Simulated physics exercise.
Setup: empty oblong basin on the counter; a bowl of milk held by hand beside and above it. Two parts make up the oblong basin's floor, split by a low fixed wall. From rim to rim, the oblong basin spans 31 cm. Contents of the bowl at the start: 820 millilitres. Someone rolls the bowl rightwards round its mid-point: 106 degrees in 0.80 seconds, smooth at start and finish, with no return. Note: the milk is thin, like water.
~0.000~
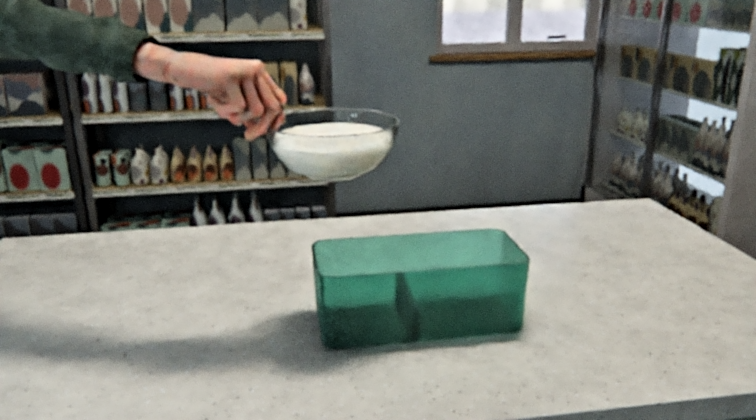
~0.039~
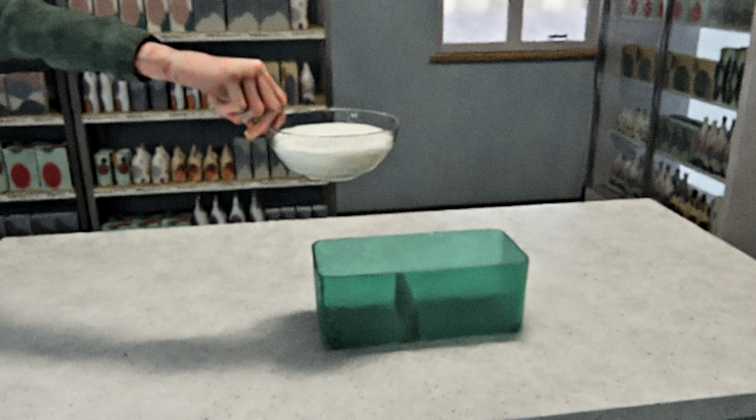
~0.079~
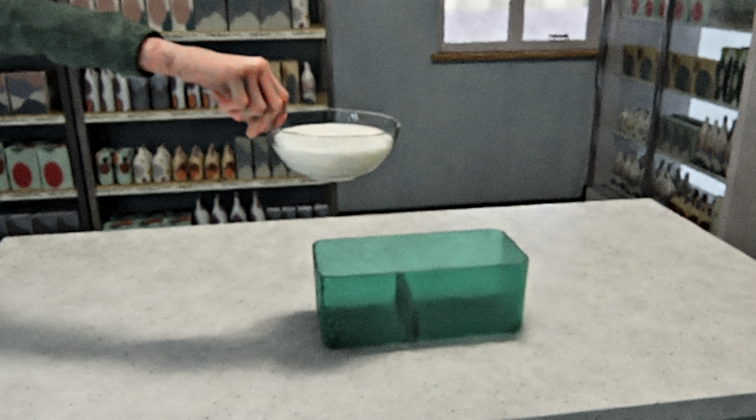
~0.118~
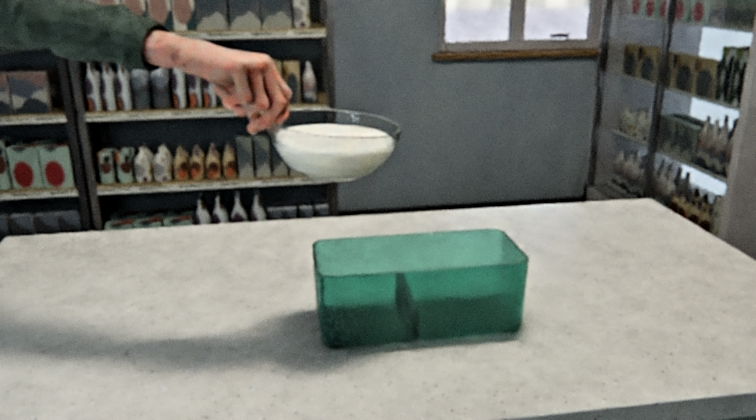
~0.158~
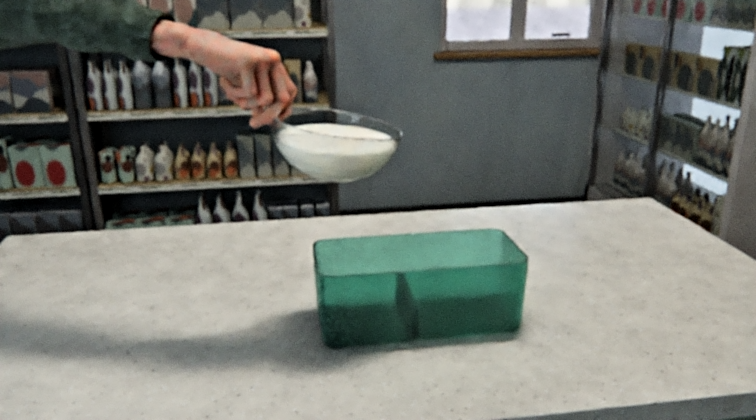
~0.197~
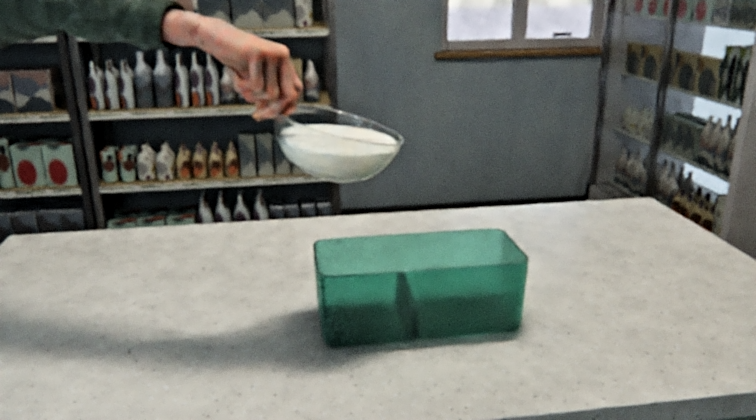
A hand slowly tilts a glass bowl of milk rightwards above an empty green basin.
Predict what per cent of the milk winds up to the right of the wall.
Roughly 74 per cent is past the wall.
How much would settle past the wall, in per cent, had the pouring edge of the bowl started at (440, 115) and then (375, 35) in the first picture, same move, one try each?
80 and 70 %.
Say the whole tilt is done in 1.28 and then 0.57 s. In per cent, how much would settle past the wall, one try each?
Around 80 per cent first, around 60 per cent next.
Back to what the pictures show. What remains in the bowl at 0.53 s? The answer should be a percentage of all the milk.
I'd put it near 24 percent.
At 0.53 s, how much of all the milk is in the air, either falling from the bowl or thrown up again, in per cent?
Near 58 in a hundred.
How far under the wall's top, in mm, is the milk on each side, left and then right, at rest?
Left roughly 38 mm; right roughly 20 mm.
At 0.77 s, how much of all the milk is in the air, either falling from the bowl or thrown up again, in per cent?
Airborne share: Near 6 %.
Then, 0.53 s in, the tilt is 79° and 24 per cent is still to pour, 0 is left of the wall and 19 right of it.
Then, 0.77 s in, the tilt is 106° and 0 per cent is still to pour, 18 is left of the wall and 74 right of it.
Then, 1.02 s in, the tilt is 106° and 0 per cent is still to pour, 22 is left of the wall and 74 right of it.
Then, 1.30 s in, the tilt is 106° and 0 per cent is still to pour, 22 is left of the wall and 74 right of it.
Finally, 22 per cent lies left of the wall, 74 right of it and 4 outside.
